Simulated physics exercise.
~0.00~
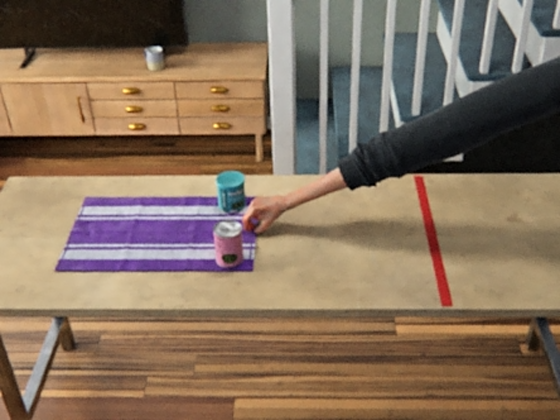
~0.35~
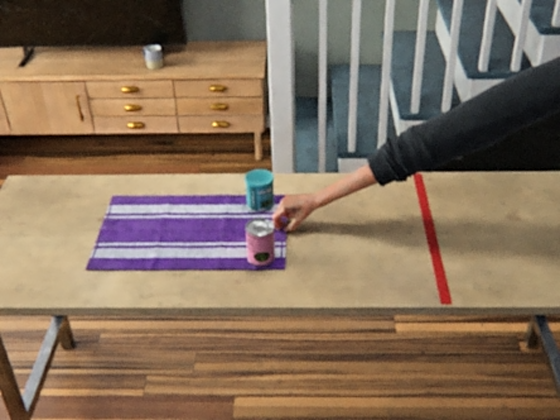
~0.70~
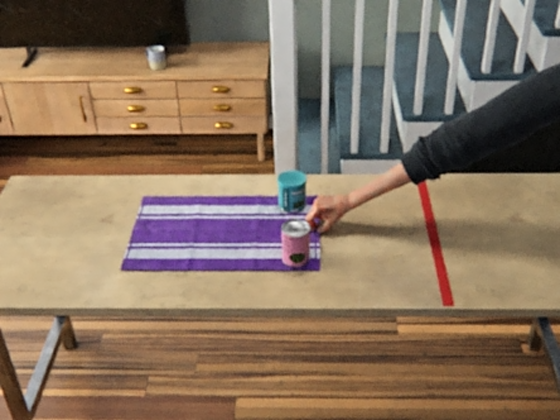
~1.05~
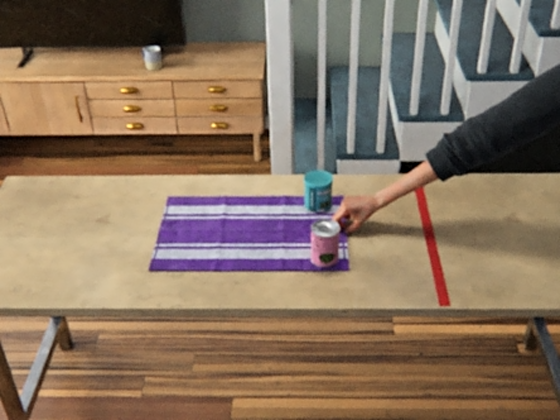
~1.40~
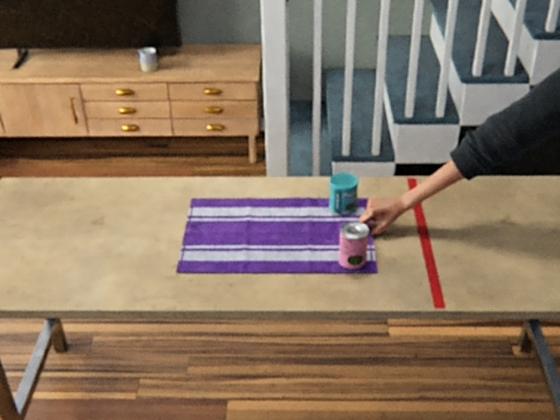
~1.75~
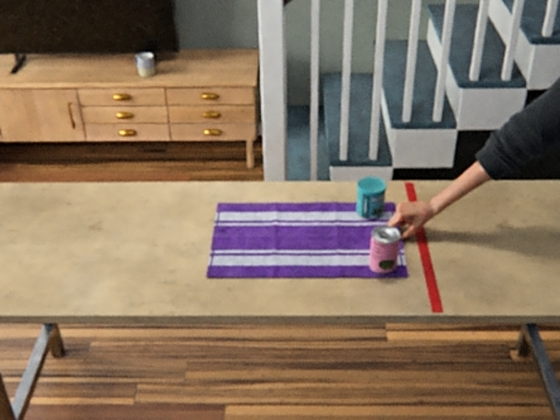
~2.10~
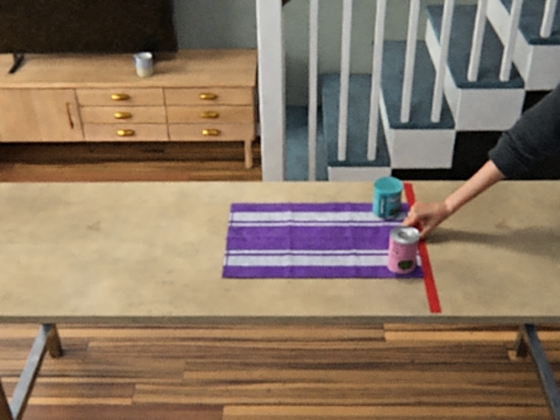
A hand pulled a purple and white striped cloth to the right across a table, carrying a pink tin and a turquoise tin along until its edge reached the red tape, with both tins still standing on it.
